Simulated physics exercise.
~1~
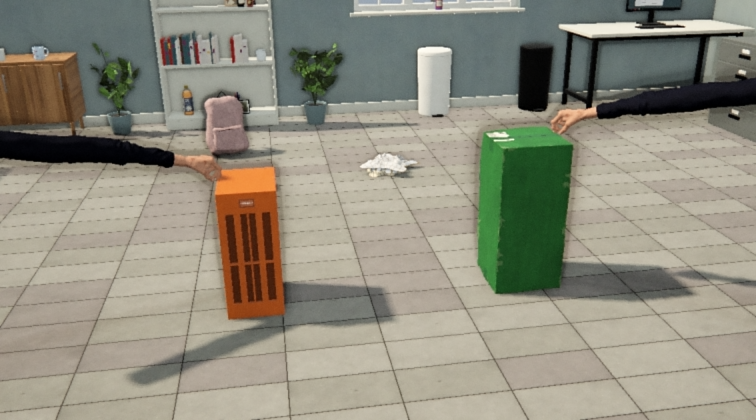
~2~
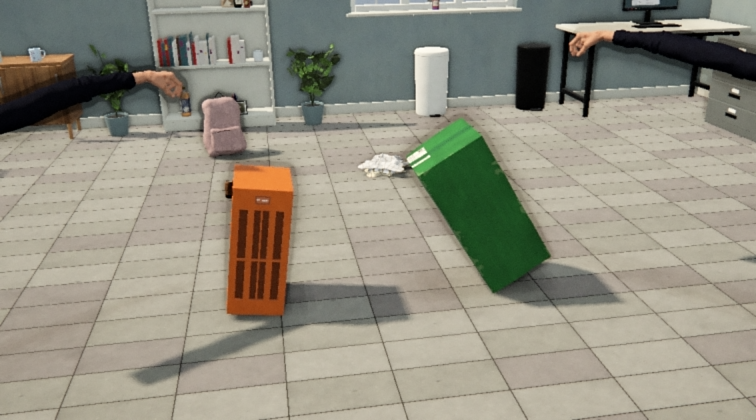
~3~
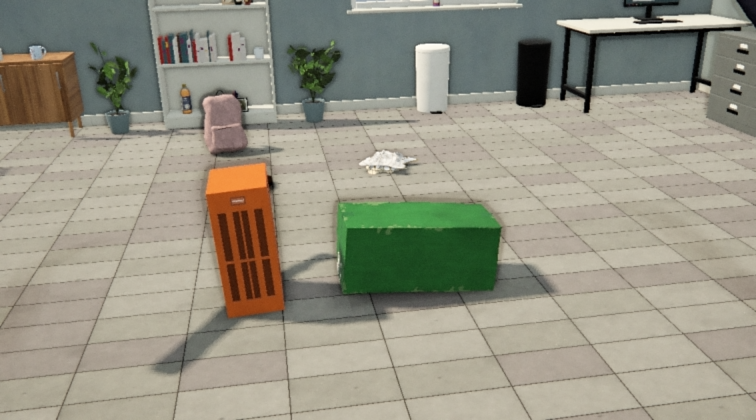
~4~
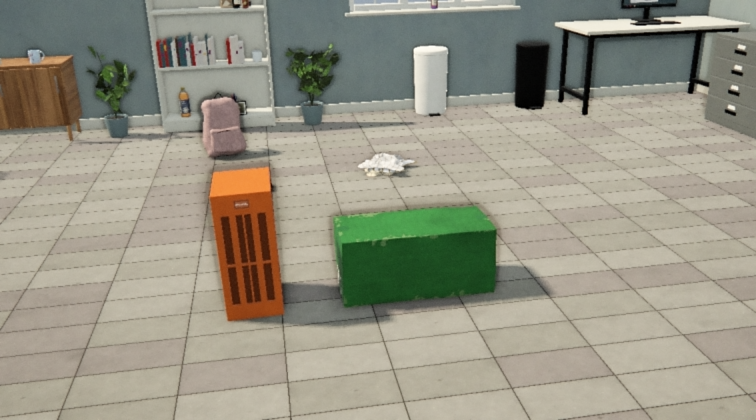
In a tiled office room, two hands release a standing orange crate and a green parcel and draw back; the crate rocks slightly and stays upright, while the parcel tips left, topples and ends lying on its side beside the crate.
